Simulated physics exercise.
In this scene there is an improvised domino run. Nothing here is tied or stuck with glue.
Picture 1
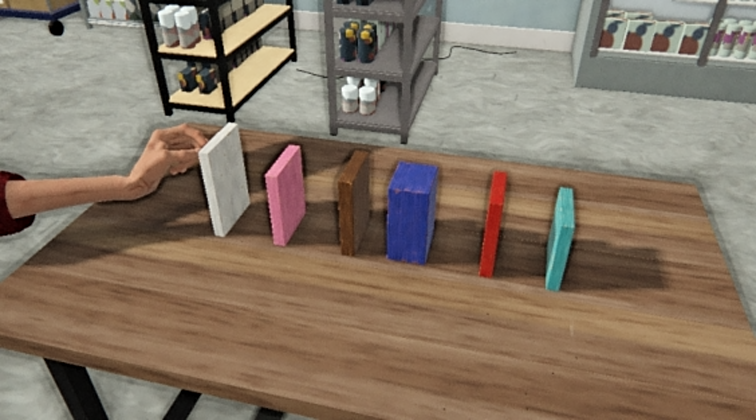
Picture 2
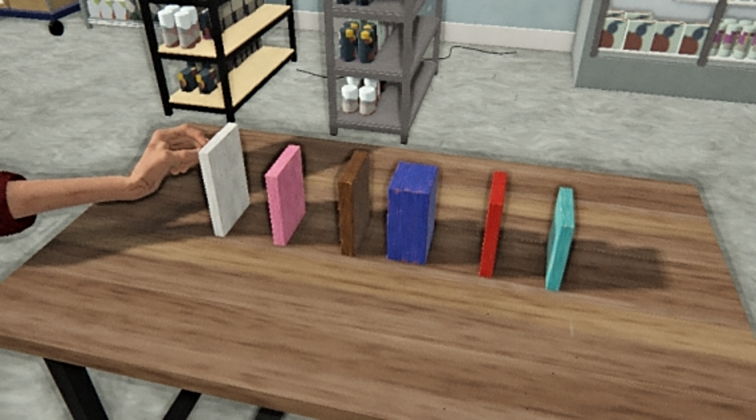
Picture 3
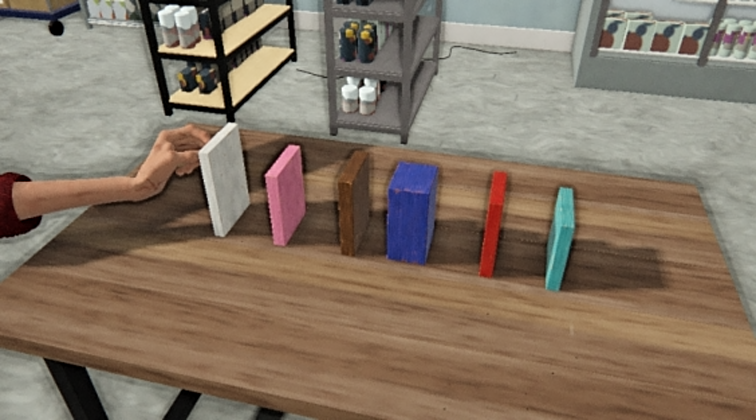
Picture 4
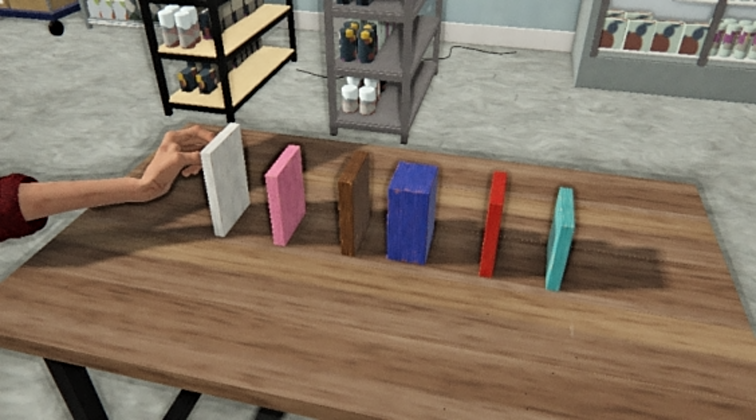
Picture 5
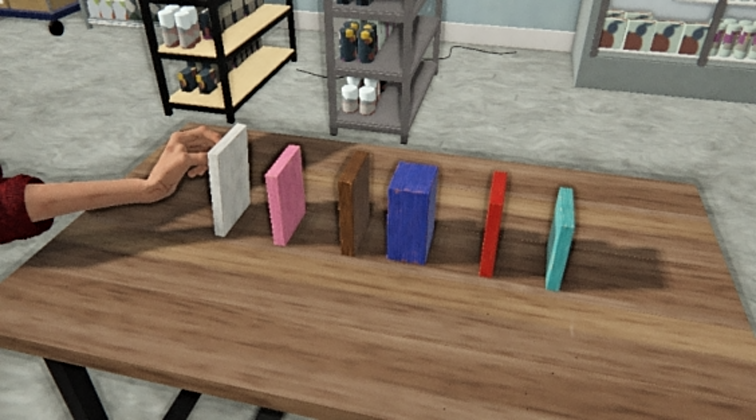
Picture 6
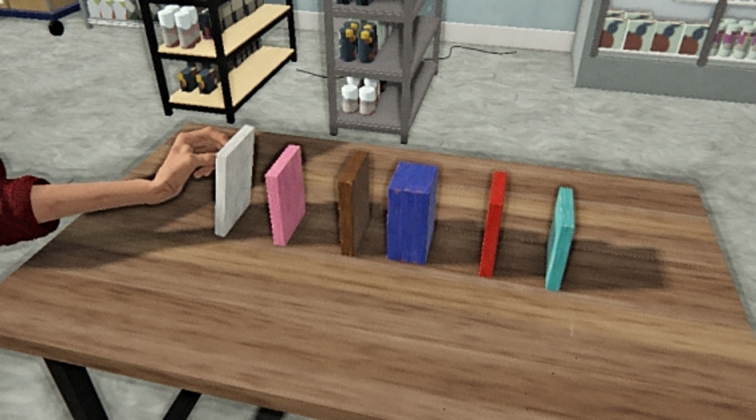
A hand at the left of a wooden table rested against a white board, then slowly tilted it slightly right toward the pink, brown, blue, red and teal pieces, which all stayed still.
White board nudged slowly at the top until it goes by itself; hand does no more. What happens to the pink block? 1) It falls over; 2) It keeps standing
It falls over (1).
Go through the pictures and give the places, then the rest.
The first picture shows pink block (287, 195); blue block (412, 214).
The second picture shows red block (493, 225); blue block (412, 214).
The third picture shows brown board (355, 204); red block (493, 225).
The fourth picture shows white board 1° over; blue block (412, 214); brown board (355, 204).
The fifth picture shows white board 6° over; red block (493, 225); blue block (412, 214).
The sixth picture shows white board 11° over; pink block (287, 195); brown board (355, 204).
Then, 0.20 s on from there, white board 37° over; pink block turned 4° from how it was put near (290, 195).
Then, 0.30 s on from there, white board 58° over; pink block turned 32° from how it was put near (309, 201).
Then, 0.40 s on from there, white board 72° over; pink block turned 60° from how it was put near (325, 214); brown board turned 21° from how it was put.
In the end, toppled on the table, pink block; left askew, blue block and brown board; red block unmoved. At the end, from the last picture's camera, pink block near (327, 216).
